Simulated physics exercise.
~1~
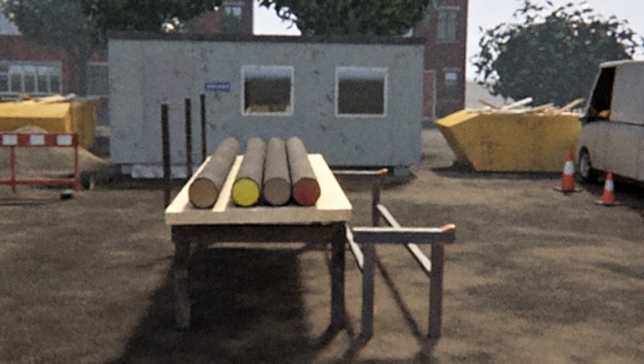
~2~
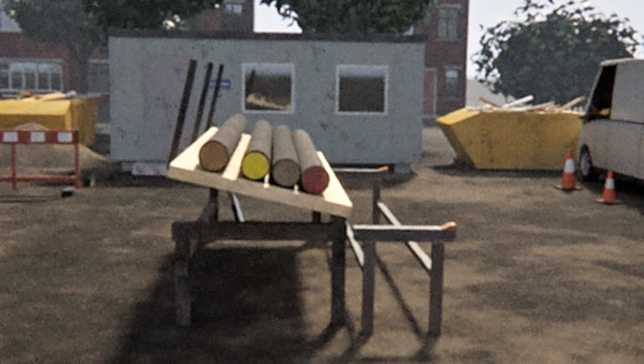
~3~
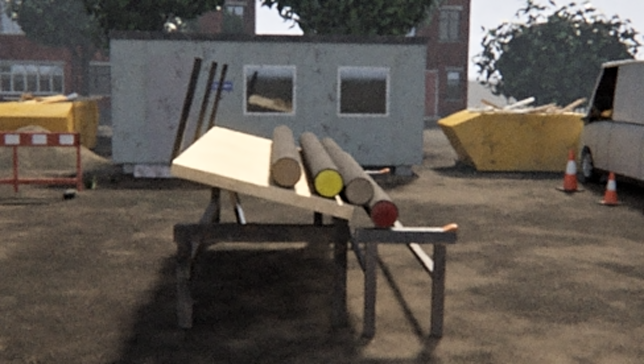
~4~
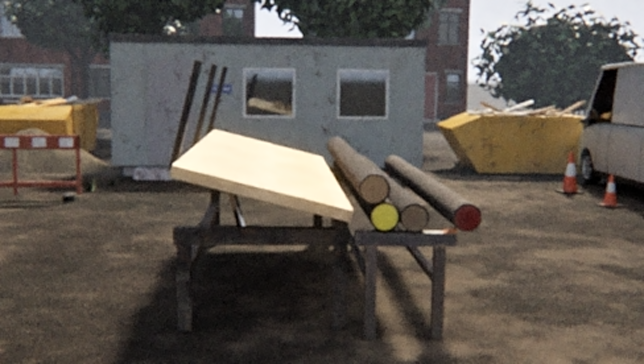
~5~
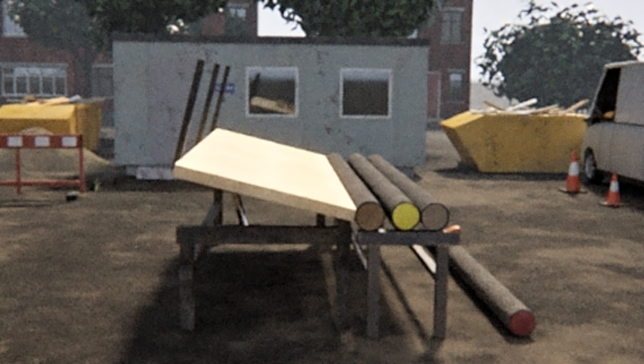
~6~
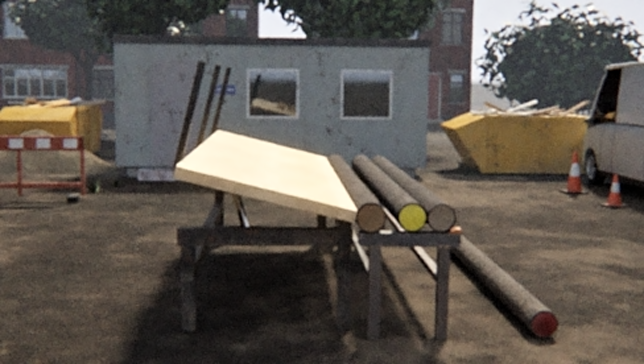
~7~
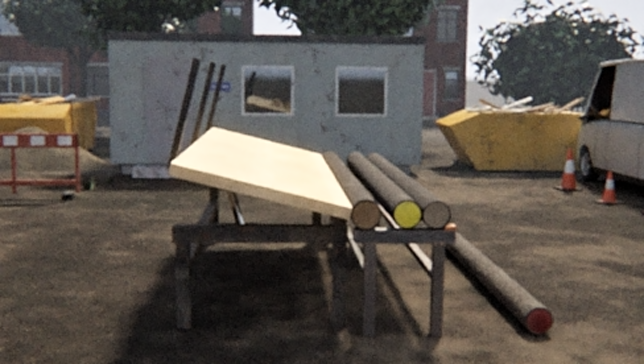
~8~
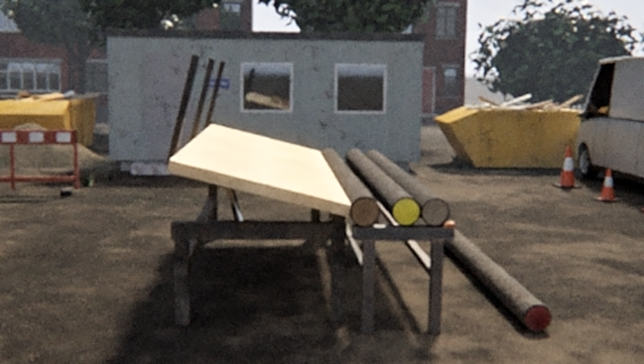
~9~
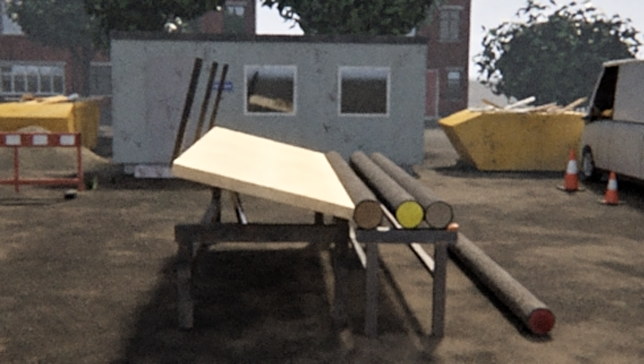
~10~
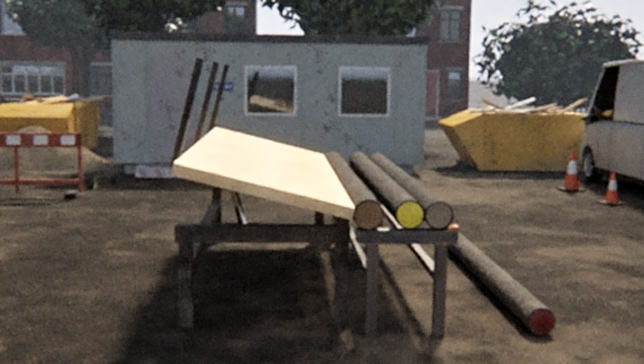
Four timber poles rolling right off a tilting table onto a rack, the red-ended one dropping to the ground, three staying up.
